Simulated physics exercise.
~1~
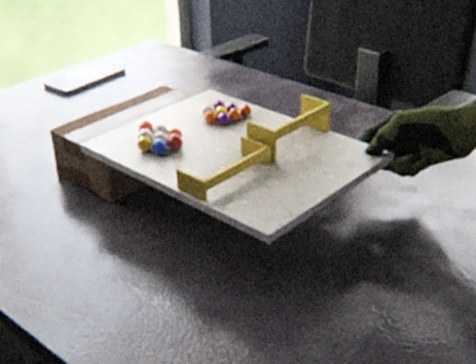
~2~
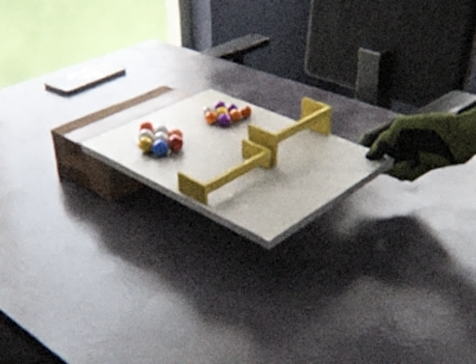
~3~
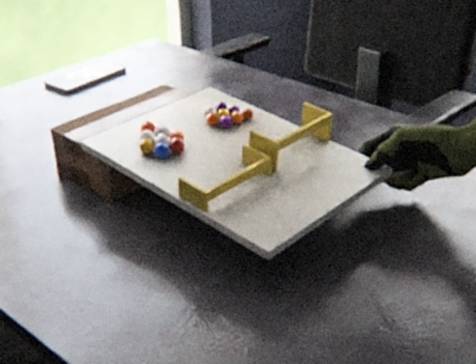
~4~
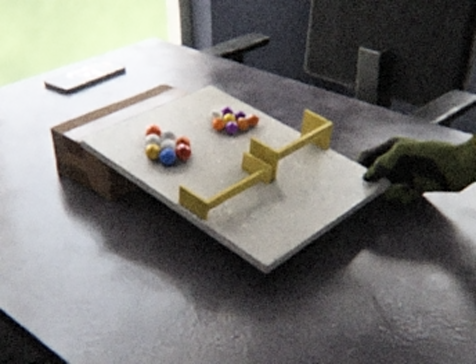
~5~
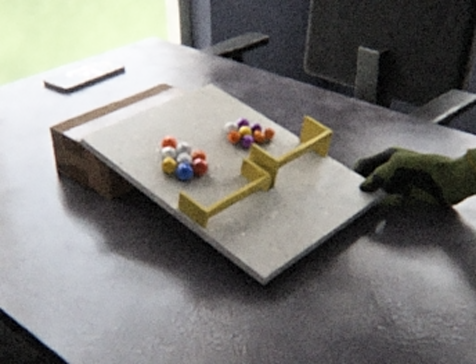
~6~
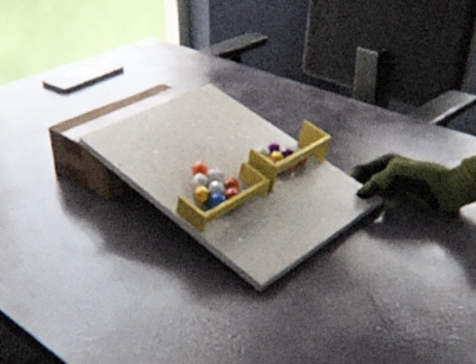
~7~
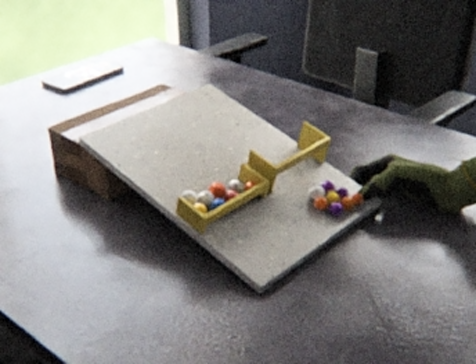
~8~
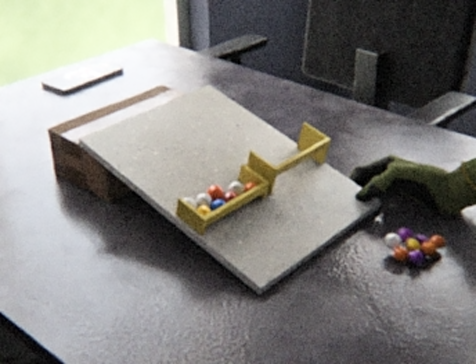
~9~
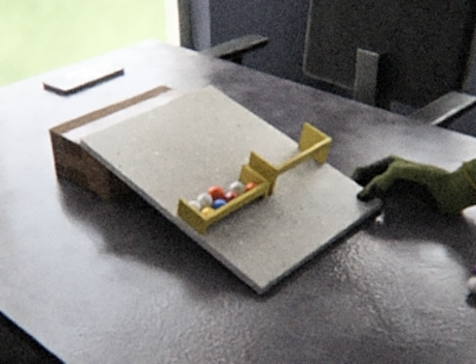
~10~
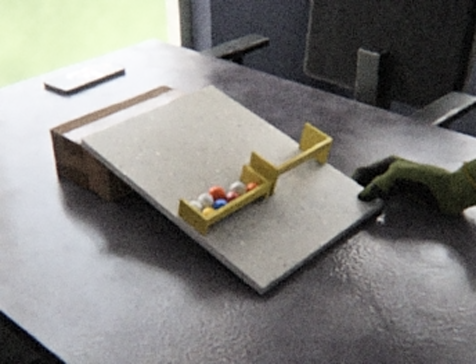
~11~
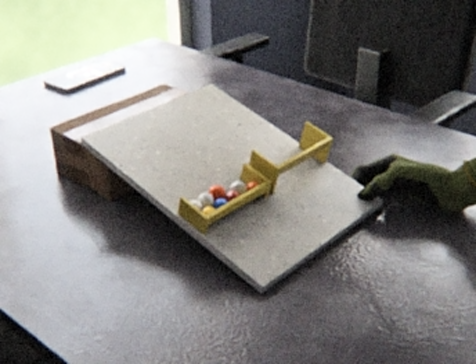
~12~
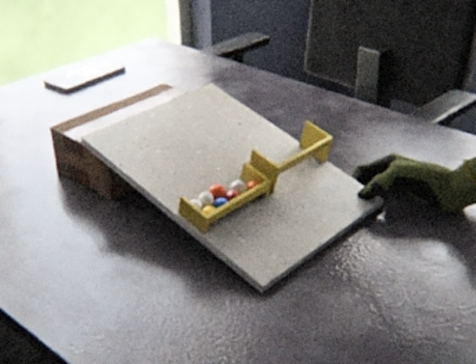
Two clusters of coloured balls roll down a pale board as a dark-gloved hand lowers its right end to the table; the front cluster lodges behind a yellow bar, while the back one passes under its bar, rolls off across the table and leaves view.
